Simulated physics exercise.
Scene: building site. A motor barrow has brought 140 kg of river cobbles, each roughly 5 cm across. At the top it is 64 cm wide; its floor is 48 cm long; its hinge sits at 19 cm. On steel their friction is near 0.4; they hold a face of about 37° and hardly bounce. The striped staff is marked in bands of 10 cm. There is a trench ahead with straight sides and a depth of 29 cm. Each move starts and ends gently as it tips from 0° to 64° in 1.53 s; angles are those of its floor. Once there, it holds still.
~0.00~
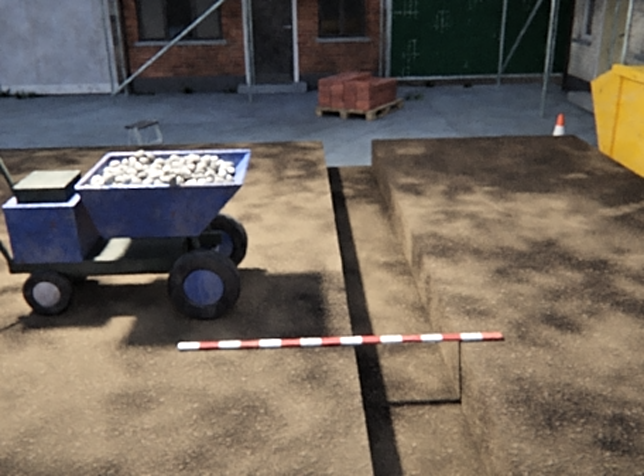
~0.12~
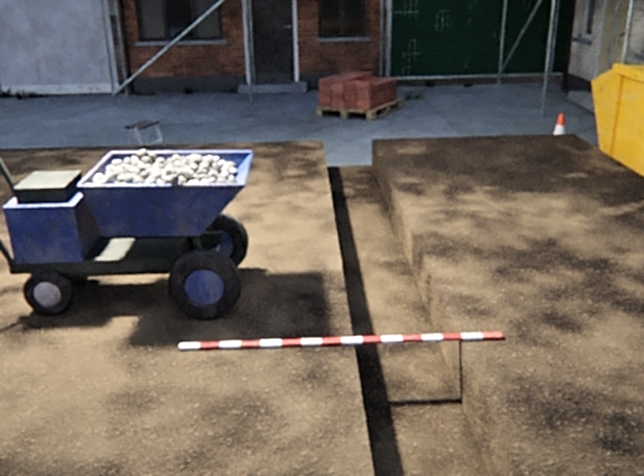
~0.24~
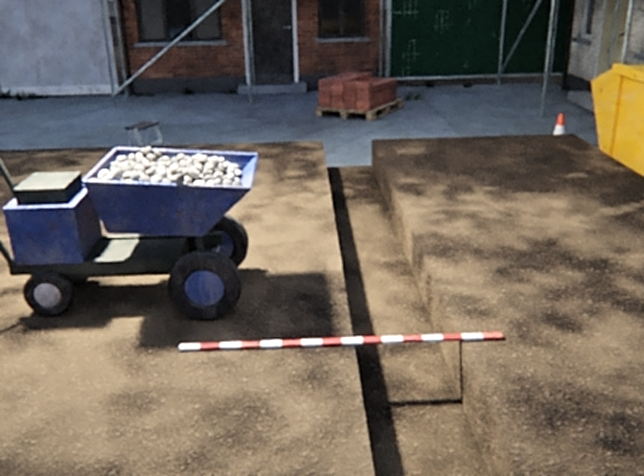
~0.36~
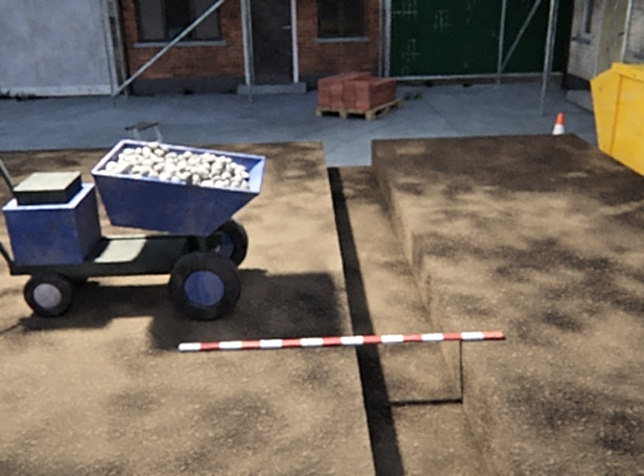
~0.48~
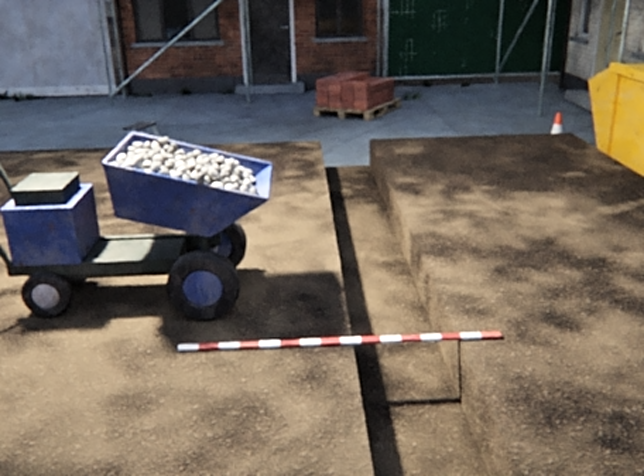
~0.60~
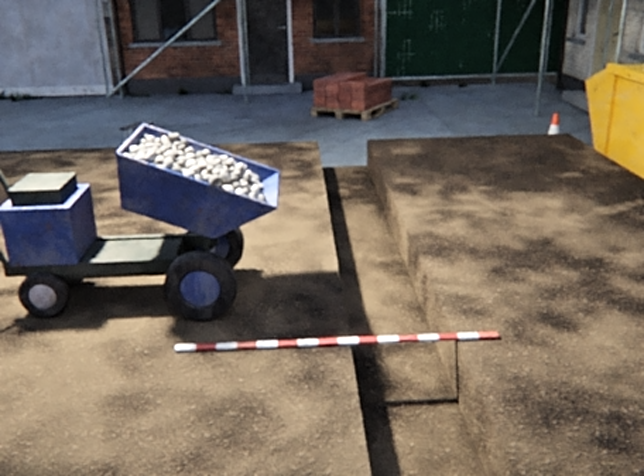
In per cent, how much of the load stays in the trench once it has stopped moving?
I would say about 87 per cent.
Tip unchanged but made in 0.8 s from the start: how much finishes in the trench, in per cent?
Then roughly 90 percent.
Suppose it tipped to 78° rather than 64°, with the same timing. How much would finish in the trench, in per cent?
Roughly 70% would end there.
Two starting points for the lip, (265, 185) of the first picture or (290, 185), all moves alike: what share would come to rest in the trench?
First place roughly 100%, second roughly 100%.
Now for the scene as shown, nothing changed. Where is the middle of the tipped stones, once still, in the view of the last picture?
Somewhere near pixel (375, 321).
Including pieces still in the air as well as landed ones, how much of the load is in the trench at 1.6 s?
Roughly 25 percent of the load.
After 1.1 s the floor is at 54°; 100 % in the skip; the foremost stones are at (314, 234).
After 1.6 s the floor is at 64°; 63 % in the skip, 10 % short of the trench, 27 % in the trench; the foremost stones are at (414, 341).
After 2.0 s the floor is at 64°; 34 % in the skip, 12 % short of the trench, 54 % in the trench; the foremost stones are at (424, 315).
After 3.9 s the floor is at 64°; 0 % in the skip, 13 % short of the trench, 87 % in the trench; the foremost stones are at (440, 360).
